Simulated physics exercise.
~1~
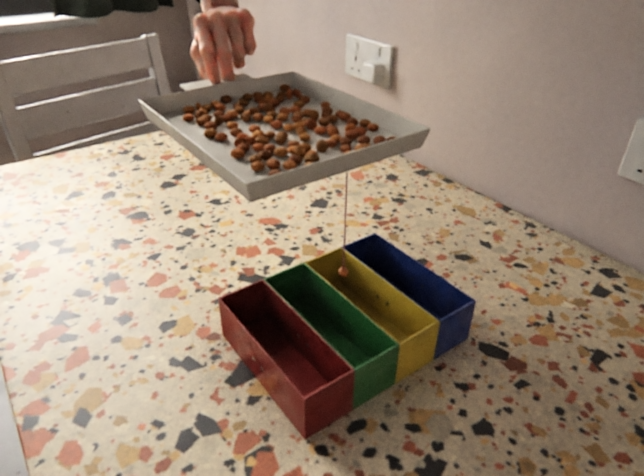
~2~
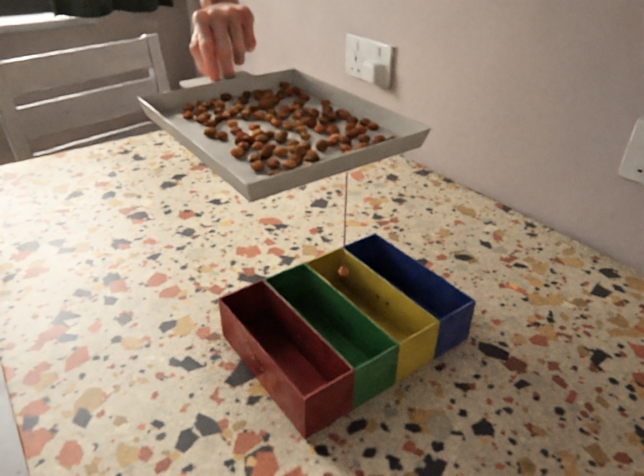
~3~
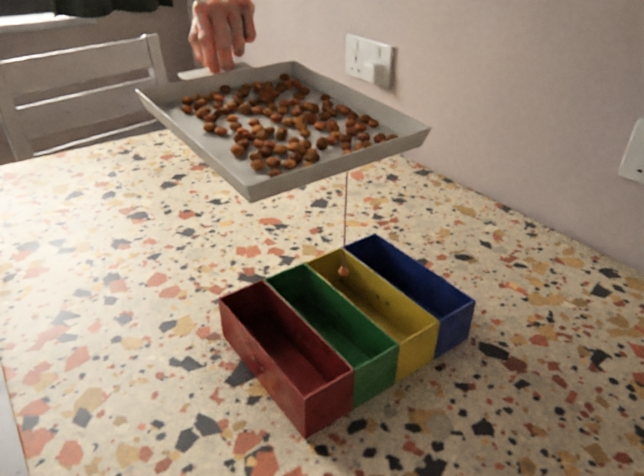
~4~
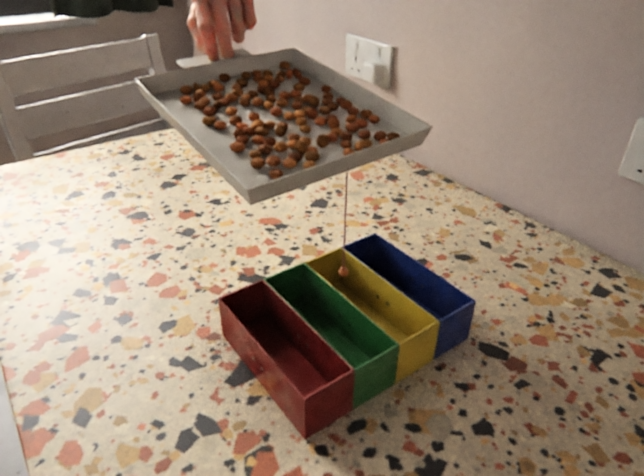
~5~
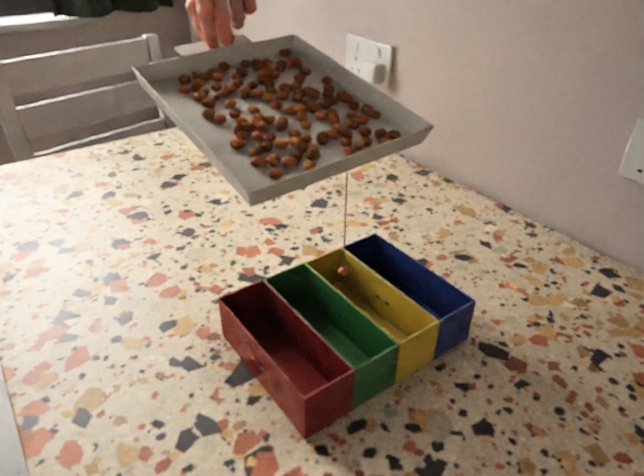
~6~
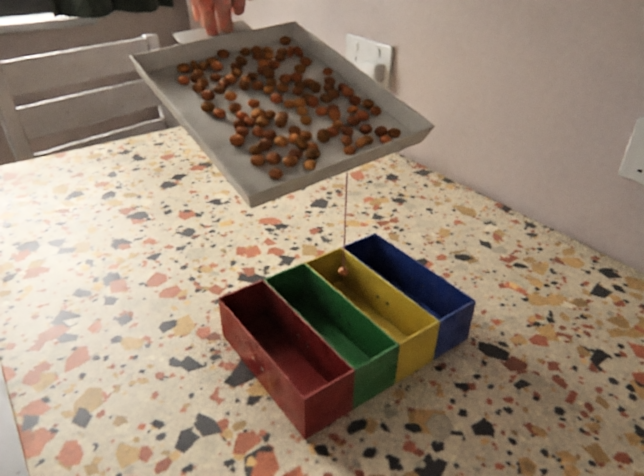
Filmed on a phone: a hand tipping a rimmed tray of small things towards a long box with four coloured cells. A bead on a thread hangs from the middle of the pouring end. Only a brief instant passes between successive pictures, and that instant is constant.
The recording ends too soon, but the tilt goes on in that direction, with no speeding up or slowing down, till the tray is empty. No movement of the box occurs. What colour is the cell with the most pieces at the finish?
It is red.
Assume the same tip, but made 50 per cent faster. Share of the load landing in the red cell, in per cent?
It would be close to 50 per cent.
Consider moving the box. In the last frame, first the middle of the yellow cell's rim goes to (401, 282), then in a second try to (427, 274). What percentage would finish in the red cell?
30 %, then 20 %.
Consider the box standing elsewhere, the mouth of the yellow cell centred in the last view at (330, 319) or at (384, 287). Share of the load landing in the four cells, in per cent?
100 %, 70 %.
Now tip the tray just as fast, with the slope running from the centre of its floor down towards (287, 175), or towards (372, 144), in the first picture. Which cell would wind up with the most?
The red one; the cell in blue.
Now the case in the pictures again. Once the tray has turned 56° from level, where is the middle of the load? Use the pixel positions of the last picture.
Around (314, 142).
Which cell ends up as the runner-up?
Second place goes to green.
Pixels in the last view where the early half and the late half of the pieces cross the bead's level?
For the early half I get (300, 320), and for the late half (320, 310).
Soon, tray tipped steeply; all on the tray.
A while on, tray tipped right over; about two thirds on the tray; a small part in the red cell; a small part in the green cell; a stray few in the yellow cell; about a quarter falling or outside the box.
Towards the end, tray tipped past a quarter turn; about half in the red cell; about a quarter in the green cell; a small part in the yellow cell; a stray few in the blue cell; a small part falling or outside the box.
Finally, tray tipped past a quarter turn; about half in the red cell; about a quarter in the green cell; a small part in the yellow cell; a stray few in the blue cell; a small part outside the box.
